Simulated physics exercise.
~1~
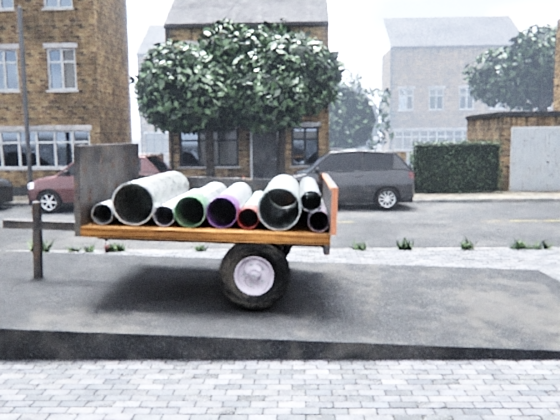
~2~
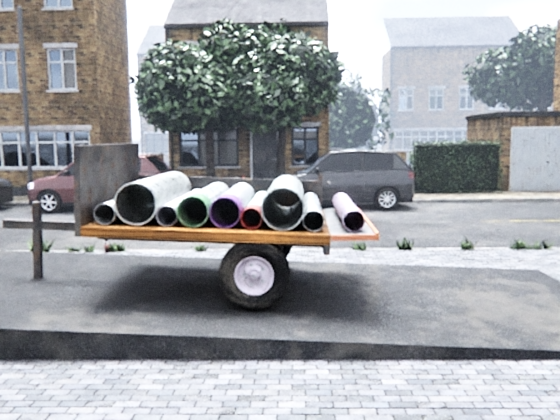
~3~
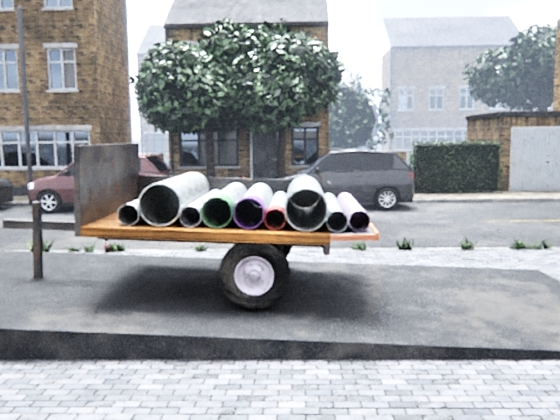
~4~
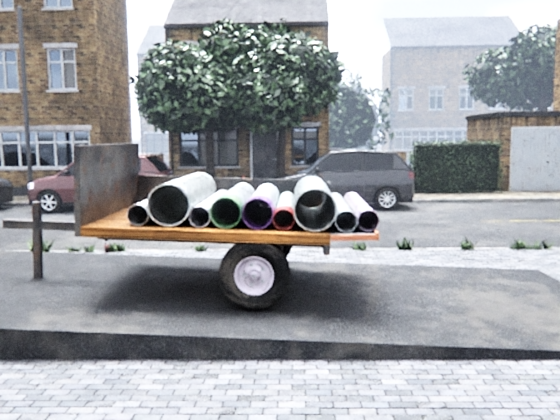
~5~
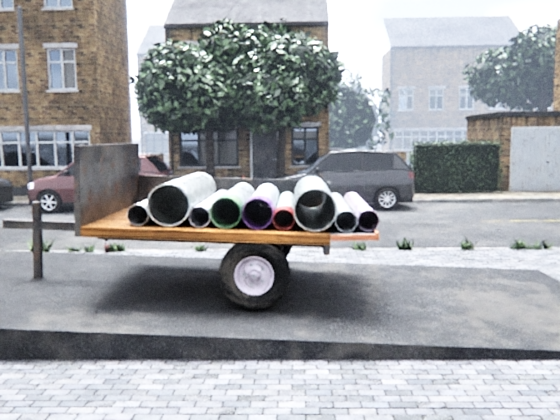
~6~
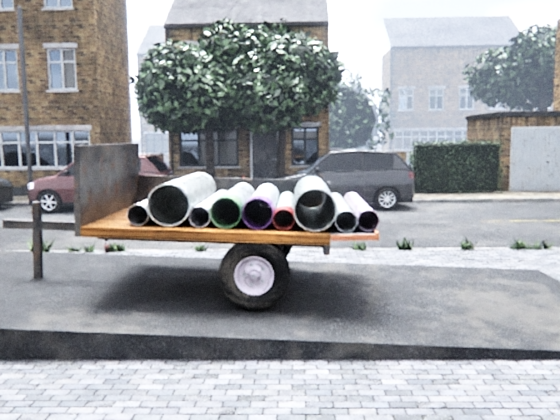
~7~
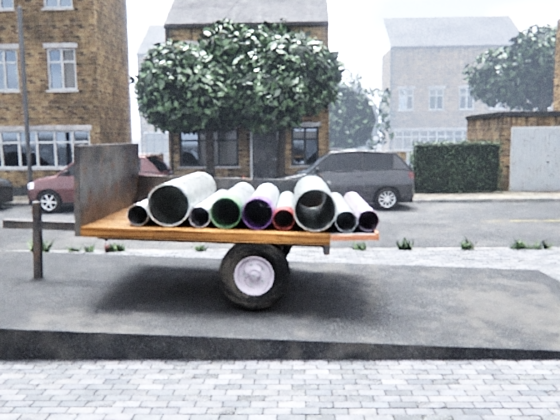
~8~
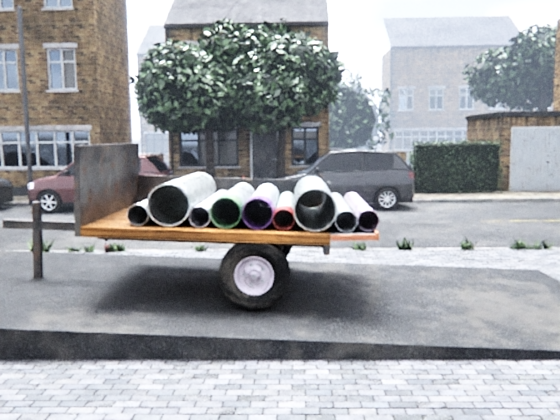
The clip opens on a flatbed trailer parked on grey pavement across from brick houses and parked cars, with a row of hollow pipes lying side by side on its wooden bed, some rimmed in green, purple and red. The upright gate at the right end swings down until it lies almost level with the bed. The pipes then roll to the right, a short way along, with the smaller ones in front nearing the lowered gate. They soon slow and settle against each other. The row stays still, every pipe remaining on the trailer.
